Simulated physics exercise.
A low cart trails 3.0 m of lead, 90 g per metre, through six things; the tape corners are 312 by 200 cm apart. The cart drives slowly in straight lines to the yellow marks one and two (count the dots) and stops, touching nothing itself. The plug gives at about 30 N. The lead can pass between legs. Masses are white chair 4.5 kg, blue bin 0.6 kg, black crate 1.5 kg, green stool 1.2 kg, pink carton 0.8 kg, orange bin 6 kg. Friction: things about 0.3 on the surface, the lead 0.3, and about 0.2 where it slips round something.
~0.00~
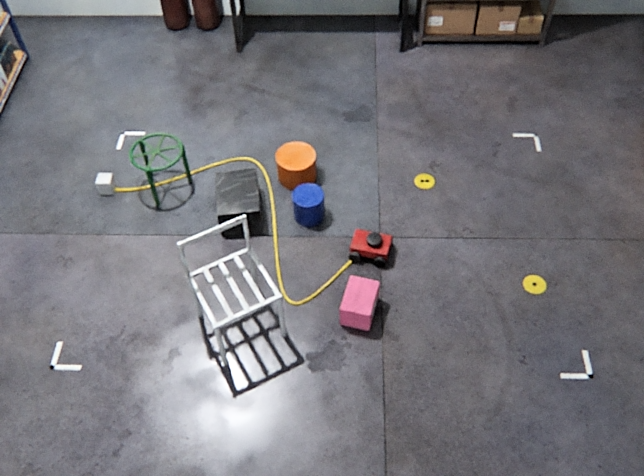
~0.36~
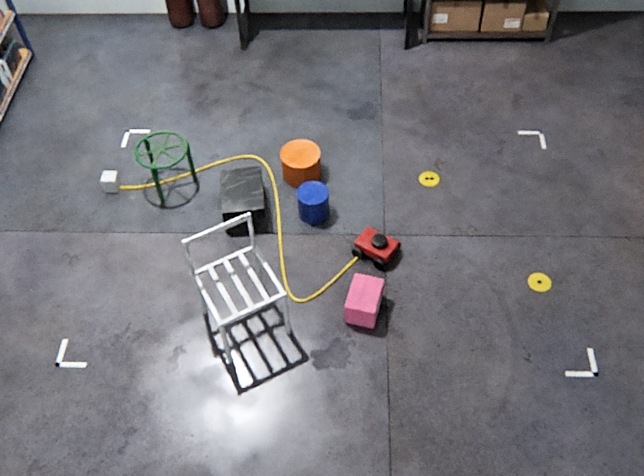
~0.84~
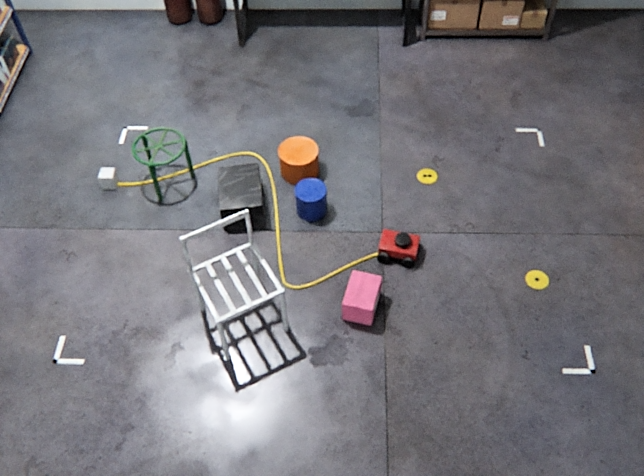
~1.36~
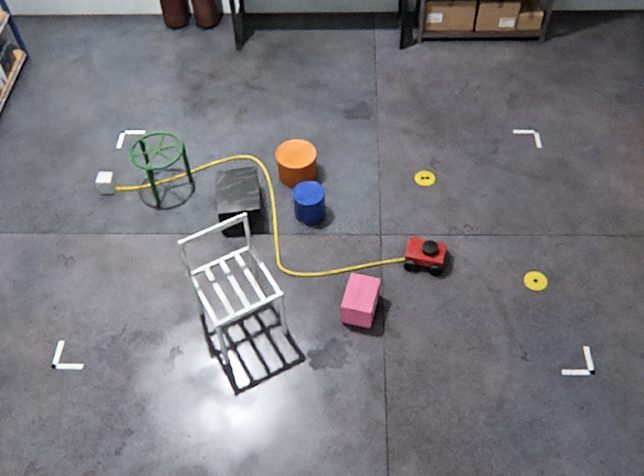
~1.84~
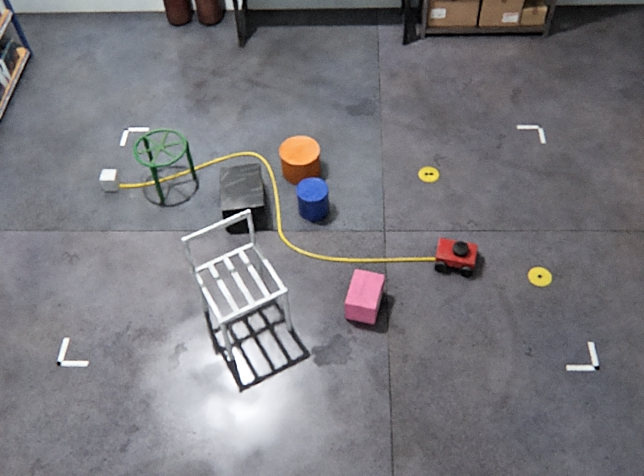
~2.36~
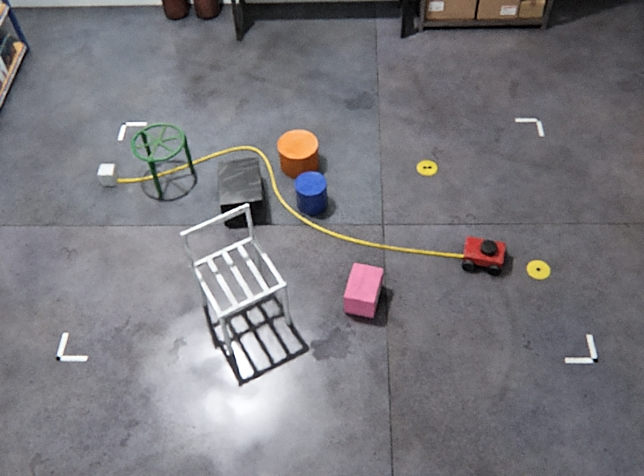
A small red cart trailing a yellow lead starts near the middle of a grey concrete floor, seen from high above. Around the lead stand a green stool, black crate, orange and blue bins, white chair and pink carton, with yellow dots at right and white corner marks. The cart rolls rightward past the carton toward the dots, drawing the lead's curve straighter, while the view shifts slightly.
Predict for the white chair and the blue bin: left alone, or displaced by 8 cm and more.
The white chair hardly stirs, the blue bin gets shifted.
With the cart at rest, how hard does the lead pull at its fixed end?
Roughly 0 N.
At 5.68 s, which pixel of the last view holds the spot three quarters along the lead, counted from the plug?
Around (418, 231).
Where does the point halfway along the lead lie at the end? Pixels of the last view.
Around (315, 196).
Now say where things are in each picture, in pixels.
In the first picture, white chair (233, 285); blue bin (308, 195); marks (535, 285) (425, 182); lead runs through (230, 160); cart (363, 250).
In the second picture, cart (370, 248).
In the third picture, lead runs through (349, 266); cart (391, 250).
In the fourth picture, lead runs through (371, 265); cart (417, 257).
In the fifth picture, lead runs through (400, 260); cart (447, 258).
In the sixth picture, white chair (237, 274); blue bin (310, 183); lead runs through (232, 150) (336, 235) (427, 253); cart (475, 257).
After 3.5 s, cart at (531, 267), 9 N at the fixed end; blue bin 5 cm off its start.
After 4.6 s, cart at (496, 230), lead slack at the fixed end; blue bin 18 cm off its start.
After 5.7 s, cart at (457, 194), lead slack at the fixed end; blue bin 18 cm off its start at (327, 167).
After 6.8 s, cart at (428, 167), lead slack at the fixed end; blue bin 18 cm off its start.
After 7.2 s, cart at (428, 167), lead slack at the fixed end; blue bin 18 cm off its start at (327, 167), white chair 0 cm off its start at (237, 274).
